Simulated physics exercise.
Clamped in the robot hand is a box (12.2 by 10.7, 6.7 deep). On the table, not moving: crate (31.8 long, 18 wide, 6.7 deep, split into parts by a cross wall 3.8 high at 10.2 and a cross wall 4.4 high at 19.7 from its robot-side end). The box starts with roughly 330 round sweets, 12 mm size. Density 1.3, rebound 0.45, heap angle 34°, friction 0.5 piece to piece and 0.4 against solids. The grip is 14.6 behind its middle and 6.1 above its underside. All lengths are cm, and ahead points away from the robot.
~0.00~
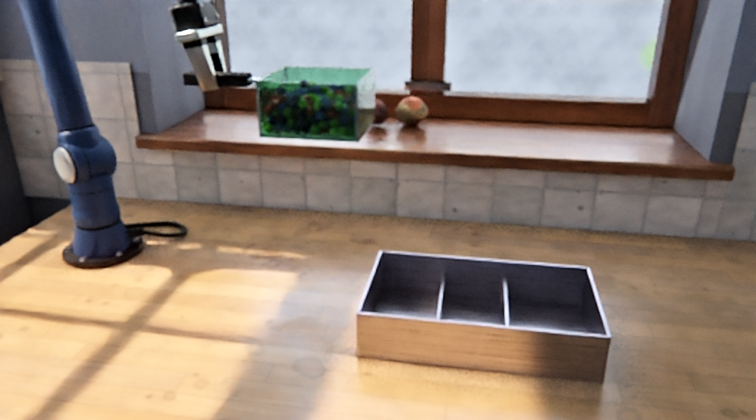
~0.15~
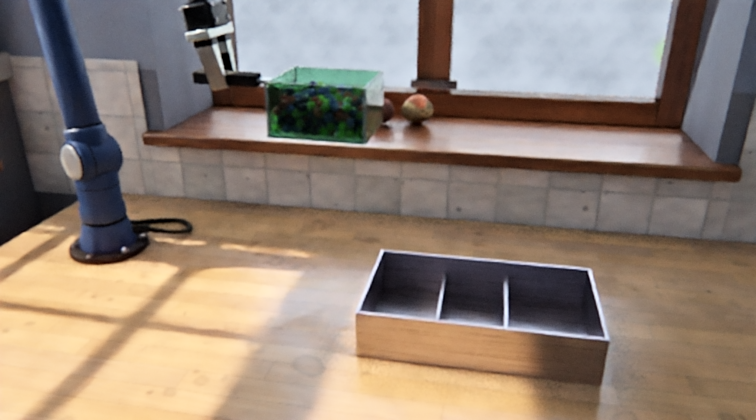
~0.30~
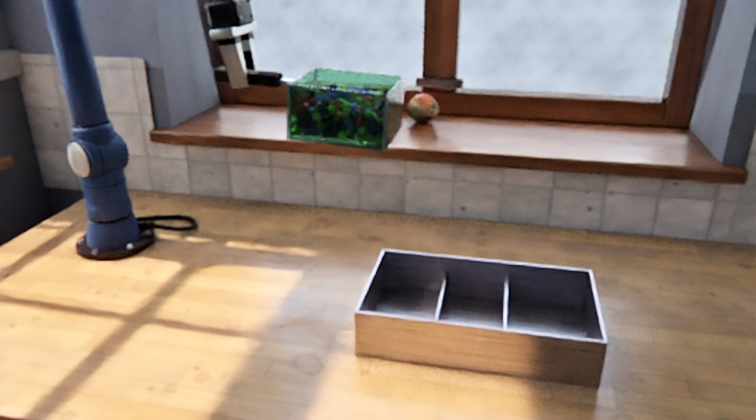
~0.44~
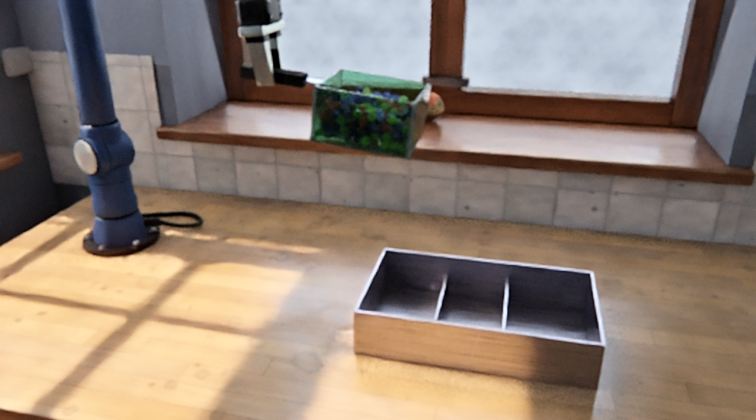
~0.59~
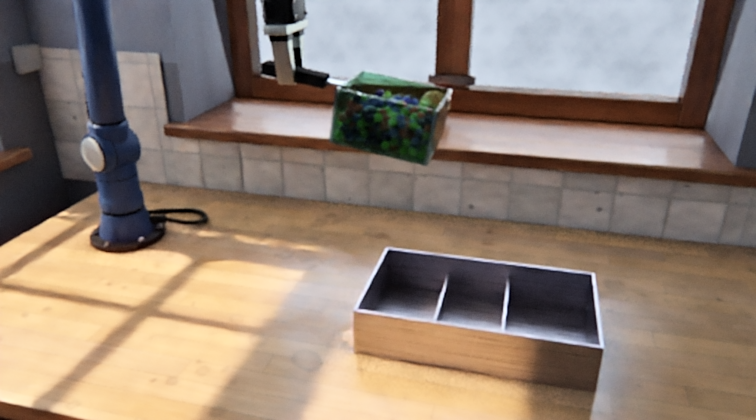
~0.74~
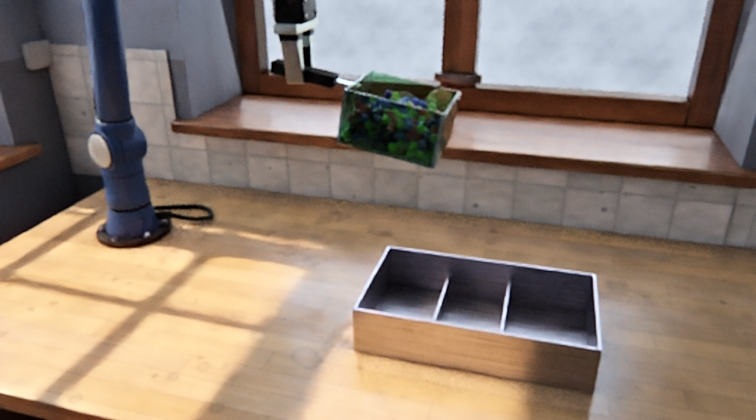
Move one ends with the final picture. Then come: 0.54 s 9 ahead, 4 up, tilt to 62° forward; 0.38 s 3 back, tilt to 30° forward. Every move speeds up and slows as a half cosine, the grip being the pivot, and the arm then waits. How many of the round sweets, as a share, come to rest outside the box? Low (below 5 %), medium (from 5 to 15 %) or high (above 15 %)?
A low share, below 5 %, ends outside the box.
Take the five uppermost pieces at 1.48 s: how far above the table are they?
Roughly 32 cm.
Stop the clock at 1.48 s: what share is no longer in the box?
About 0 per cent by then.
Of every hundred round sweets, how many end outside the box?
About 0 per cent.
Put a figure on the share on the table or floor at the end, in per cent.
Roughly 0 per cent.
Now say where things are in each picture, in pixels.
The first frame shows box floor at (320, 125), level; upper third of the load around (318, 98), from x 270 to 365, top at y 85; 331 in the box.
The second frame shows box floor at (328, 126), level; upper third of the load around (326, 99), from x 275 to 375, top at y 85.
The third frame shows box floor at (347, 130), tilted 3° forward; upper third of the load around (344, 103), from x 295 to 395, top at y 90.
The fourth frame shows box floor at (370, 134), tilted 7° forward; upper third of the load around (365, 107), from x 320 to 420, top at y 90.
The fifth frame shows box floor at (389, 138), tilted 9° forward; upper third of the load around (382, 110), from x 340 to 440, top at y 95.
The sixth frame shows box floor at (396, 139), tilted 10° forward; upper third of the load around (389, 111), from x 345 to 445, top at y 95; 331 in the box.
After 1.11 s, tilted 50° forward, highest piece 32 above the table; 331 in the box.
After 1.48 s, tilted 45° forward, highest piece 32 above the table; 331 in the box.
After 1.86 s, tilted 30° forward, highest piece 34 above the table; 331 in the box.
After 2.91 s, tilted 30° forward, highest piece 34 above the table; 331 in the box.
At rest, 331 in the box. That is 0 % outside the box.
